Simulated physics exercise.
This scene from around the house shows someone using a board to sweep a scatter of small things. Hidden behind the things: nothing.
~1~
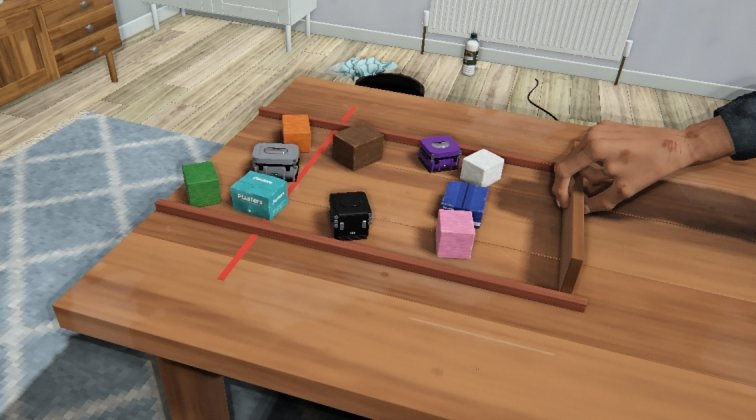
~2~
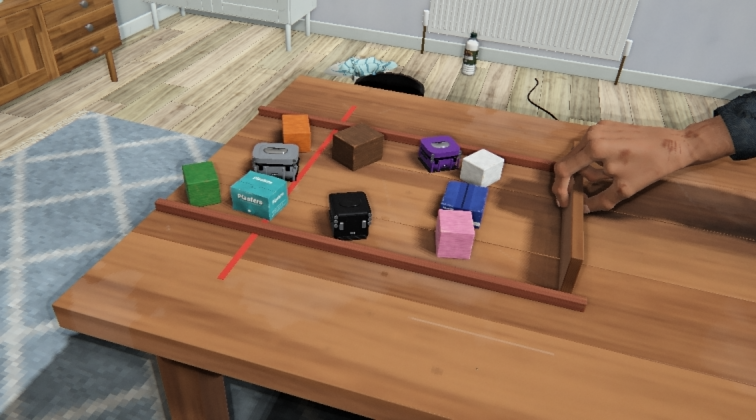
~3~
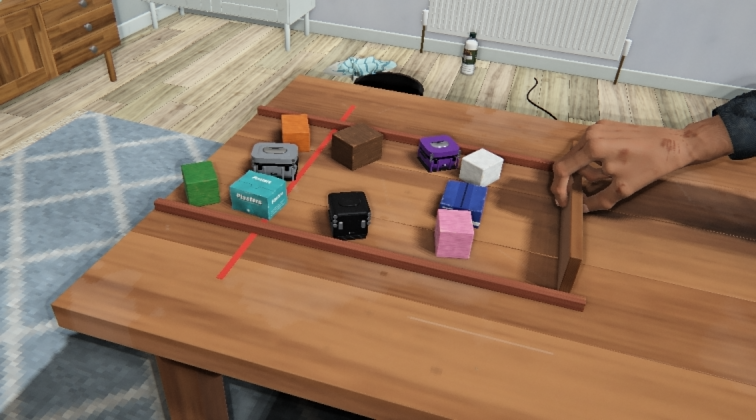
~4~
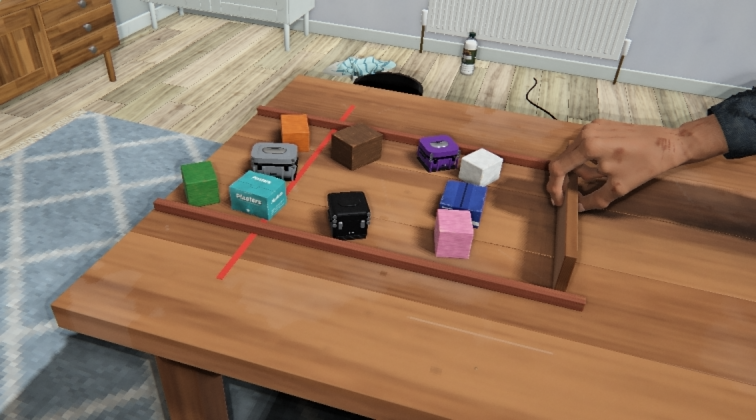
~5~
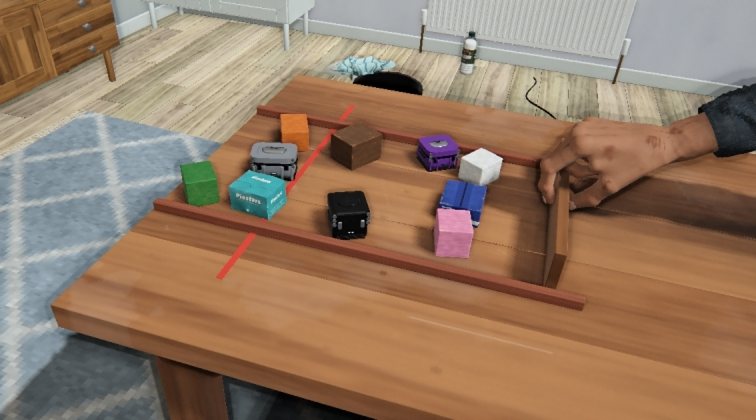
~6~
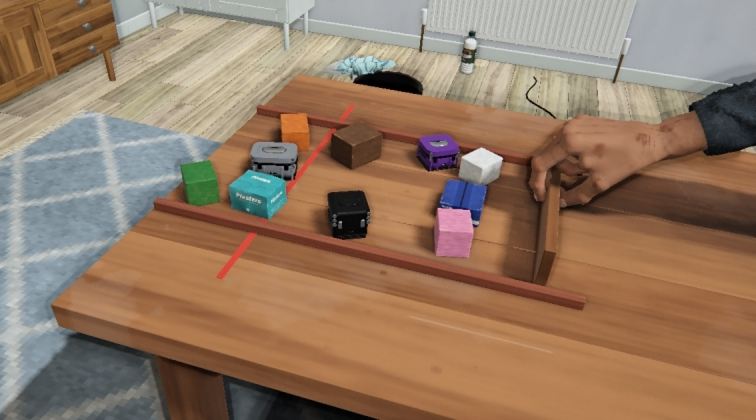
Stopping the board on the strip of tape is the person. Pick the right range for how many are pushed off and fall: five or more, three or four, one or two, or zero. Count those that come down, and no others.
The right range is one or two.
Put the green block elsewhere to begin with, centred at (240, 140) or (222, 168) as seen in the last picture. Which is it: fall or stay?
Place by place, it holds its place, then holds its place.
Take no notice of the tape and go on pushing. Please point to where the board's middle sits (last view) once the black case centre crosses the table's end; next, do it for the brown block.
I reckon its middle sits around (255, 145) and then around (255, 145).
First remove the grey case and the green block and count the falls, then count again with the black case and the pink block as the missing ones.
Fallen: 0, and 0 in the other try.
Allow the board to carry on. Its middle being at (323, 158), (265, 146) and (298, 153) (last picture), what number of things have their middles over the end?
In order of the places given, that's 0, 4 and 1.
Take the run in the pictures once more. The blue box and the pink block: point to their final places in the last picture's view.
Around (280, 166) and around (262, 190).
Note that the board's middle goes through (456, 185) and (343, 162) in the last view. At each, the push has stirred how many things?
At the first spot the count is 4, and at the second it is 9.
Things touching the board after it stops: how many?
Result: 3 in all.
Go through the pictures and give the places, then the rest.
Green block (202, 185); orange block (296, 134); grey case (277, 162); board (572, 210); tape (303, 173), in the first picture.
Orange block (296, 133); white block (482, 169), in the second picture.
Grey case (276, 162); board (571, 209), in the third picture.
Green block (200, 184); brown block (357, 146), in the fourth picture.
Orange block (294, 133); purple case (438, 153), in the fifth picture.
Green block (200, 183); orange block (295, 132); grey case (275, 161); board (550, 204); tape (301, 172), in the sixth picture.
A little later, none off yet; green block at rest near (200, 183); orange block at rest near (295, 132); grey case at rest near (275, 161).
Next, none off yet; green block shifted a little near (188, 180); orange block shifted a little near (286, 129); grey case at rest near (275, 161).
When it is over, the number that fall off is one or two; down, green block.
